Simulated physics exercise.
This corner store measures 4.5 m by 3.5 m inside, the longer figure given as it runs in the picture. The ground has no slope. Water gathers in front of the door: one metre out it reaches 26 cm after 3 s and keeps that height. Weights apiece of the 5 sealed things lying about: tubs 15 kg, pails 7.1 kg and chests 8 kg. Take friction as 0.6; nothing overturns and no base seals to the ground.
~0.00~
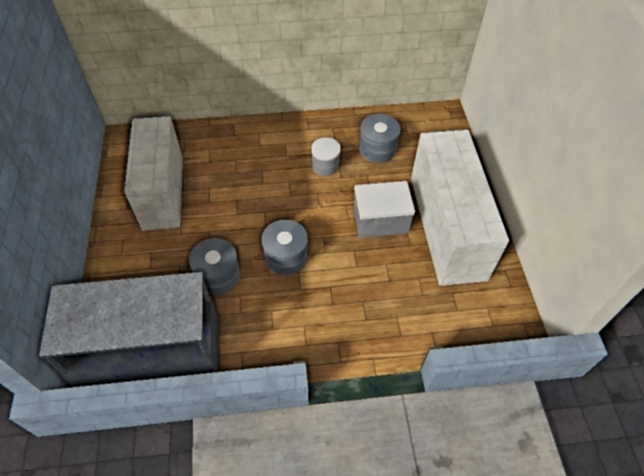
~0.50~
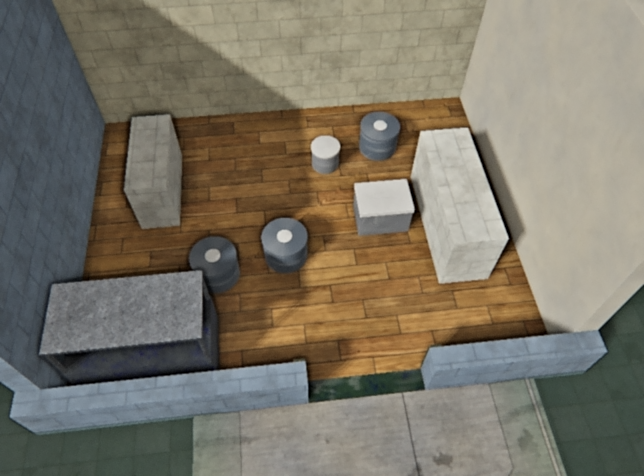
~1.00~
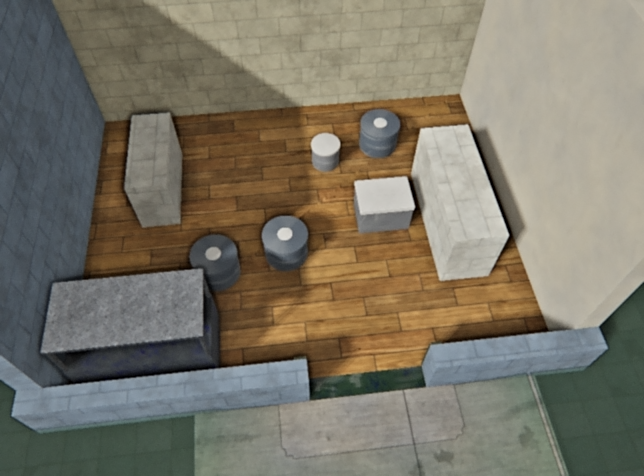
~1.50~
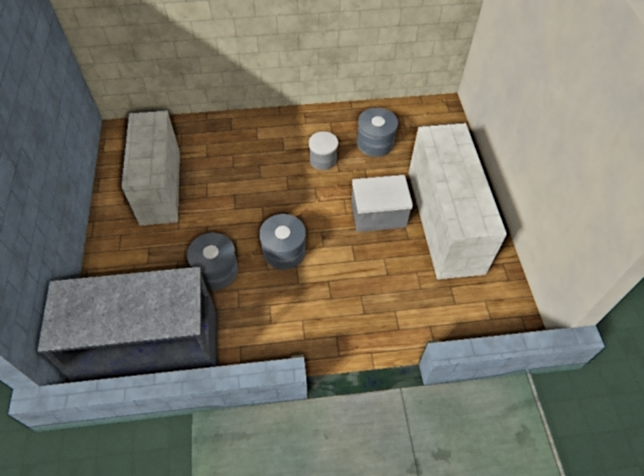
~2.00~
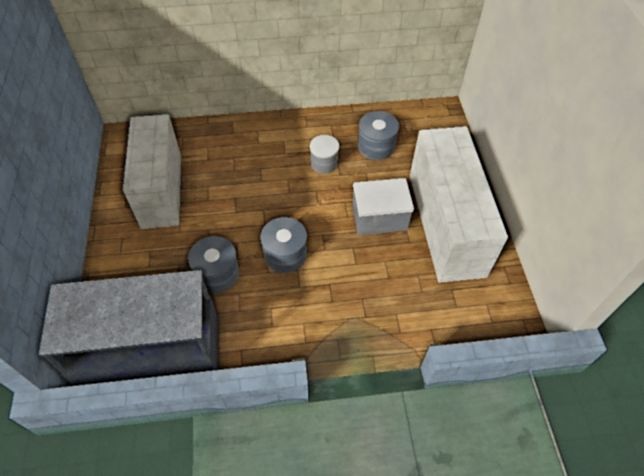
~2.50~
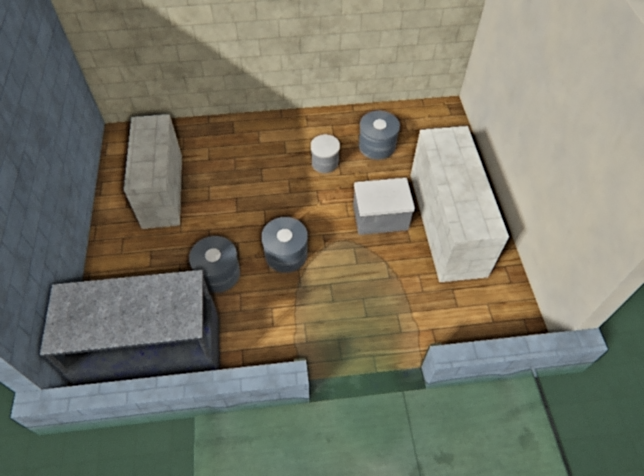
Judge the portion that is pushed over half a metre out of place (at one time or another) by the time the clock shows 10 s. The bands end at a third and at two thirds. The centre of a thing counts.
That comes to two thirds or above.
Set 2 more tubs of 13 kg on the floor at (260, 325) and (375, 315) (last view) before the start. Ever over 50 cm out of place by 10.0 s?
In turn: Less, over.
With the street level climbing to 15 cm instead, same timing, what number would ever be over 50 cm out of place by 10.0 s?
Then 1.
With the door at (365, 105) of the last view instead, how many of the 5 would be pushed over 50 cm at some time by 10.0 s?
In that case 5 of them.
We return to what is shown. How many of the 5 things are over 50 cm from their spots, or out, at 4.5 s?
I count 2.
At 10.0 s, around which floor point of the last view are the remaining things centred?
At about (291, 159).
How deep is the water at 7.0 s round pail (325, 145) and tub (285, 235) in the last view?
About 11 and 9 cm.
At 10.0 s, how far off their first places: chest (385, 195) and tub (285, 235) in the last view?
In turn: 120 cm, 150 cm.
After 3.5 s 0 of 5 are over 50 cm from their spots; 0 afloat.
After 4.5 s 2 of 5 are over 50 cm from their spots; 1 afloat.
After 7.0 s 4 of 5 are over 50 cm from their spots; 2 afloat.
After 10.0 s 5 of 5 are over 50 cm from their spots, and 5 have been at some point; 4 afloat.
